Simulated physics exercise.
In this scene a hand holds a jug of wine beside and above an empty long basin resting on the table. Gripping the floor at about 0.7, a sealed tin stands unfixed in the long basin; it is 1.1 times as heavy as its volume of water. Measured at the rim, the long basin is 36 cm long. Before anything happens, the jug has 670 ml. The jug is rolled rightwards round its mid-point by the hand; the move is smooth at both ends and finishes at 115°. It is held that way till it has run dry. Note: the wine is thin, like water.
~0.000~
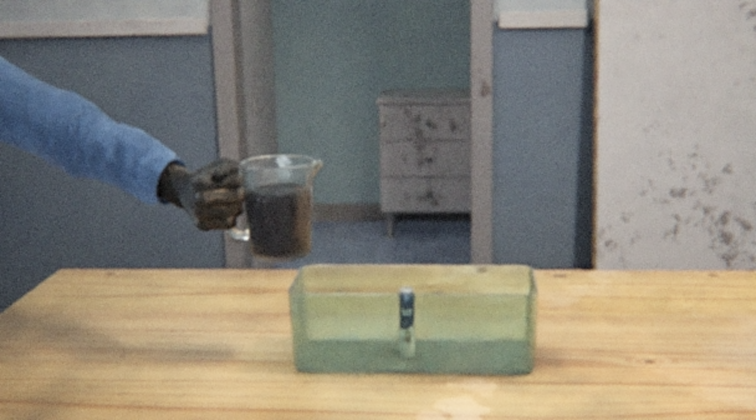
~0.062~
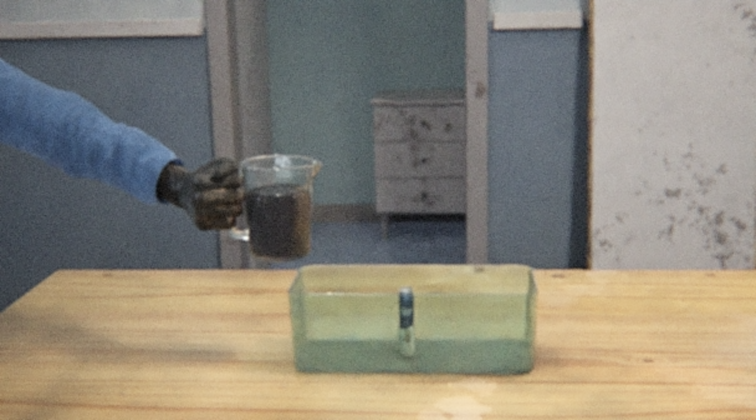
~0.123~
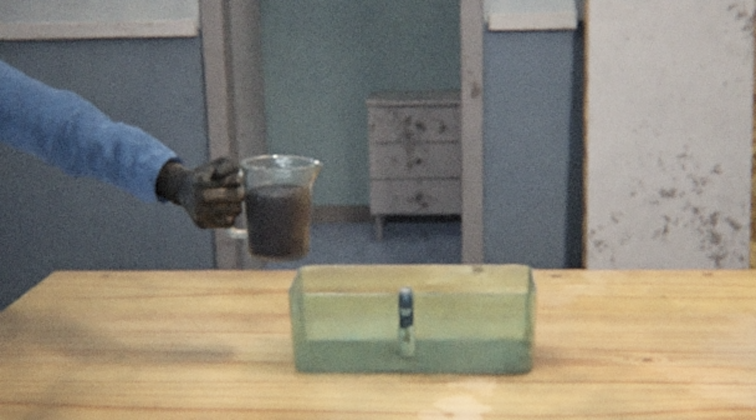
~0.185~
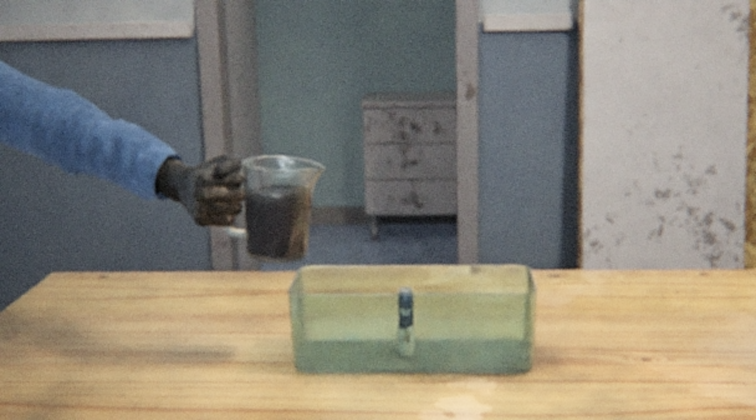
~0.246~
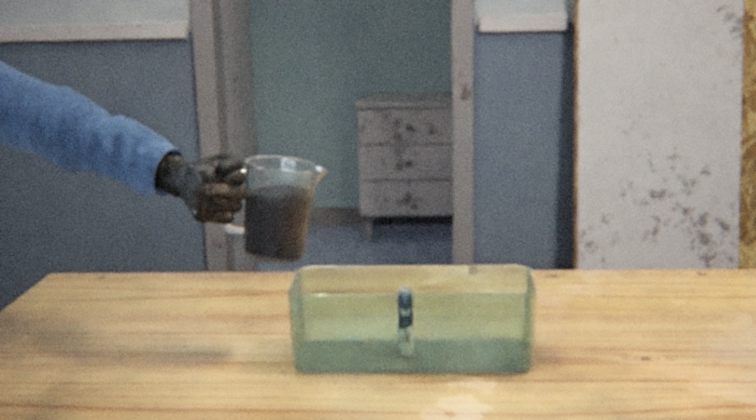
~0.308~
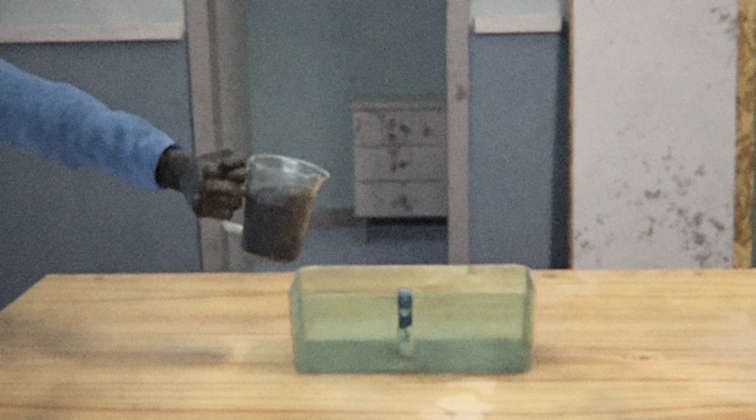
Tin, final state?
It does not keel over.
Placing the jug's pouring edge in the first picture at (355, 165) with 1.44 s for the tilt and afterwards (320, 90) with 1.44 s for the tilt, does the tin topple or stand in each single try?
In the first try it comes down; in the second it comes down.
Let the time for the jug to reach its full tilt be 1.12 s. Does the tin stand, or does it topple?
Outcome - the tin remains standing.
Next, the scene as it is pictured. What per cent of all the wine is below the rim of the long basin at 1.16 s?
Roughly 58 percent of it.
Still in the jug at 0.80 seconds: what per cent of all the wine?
Portion remaining: Approx. 90 per cent.
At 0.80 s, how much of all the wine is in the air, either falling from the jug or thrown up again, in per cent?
Close to 8 in a hundred.
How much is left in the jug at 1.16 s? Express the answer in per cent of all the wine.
I reckon near 28 per cent still sits there.
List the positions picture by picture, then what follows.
In the first picture, it leans 0°; its right rim is at (323, 163); the wine meets the walls at (248, 189) and (311, 189); the long basin's rim runs from (295, 280) to (535, 281); the tin's top is at (407, 292).
In the second picture, it leans 1°; its right rim is at (323, 164); the wine meets the walls at (247, 190) and (311, 189).
In the third picture, it leans 2°; its right rim is at (323, 165); the wine meets the walls at (247, 190) and (311, 190).
In the fourth picture, it leans 5°; its right rim is at (325, 168); the wine meets the walls at (248, 191) and (311, 190).
In the fifth picture, it leans 8°; its right rim is at (327, 171); the wine meets the walls at (249, 191) and (312, 191).
In the sixth picture, it leans 13°; its right rim is at (330, 175); the wine meets the walls at (249, 194) and (314, 191).
After 0.80 s the tilt is 67° and 91 per cent is still to pour; the tin stands where it began.
After 1.16 s the tilt is 104° and 28 per cent is still to pour; the tin stands where it began.
After 1.53 s the tilt is 115° and 0 per cent is still to pour; the tin stands where it began.
After 1.94 s the tilt is 115° and 0 per cent is still to pour; the tin stands where it began.
In the end the tin stands where it began.
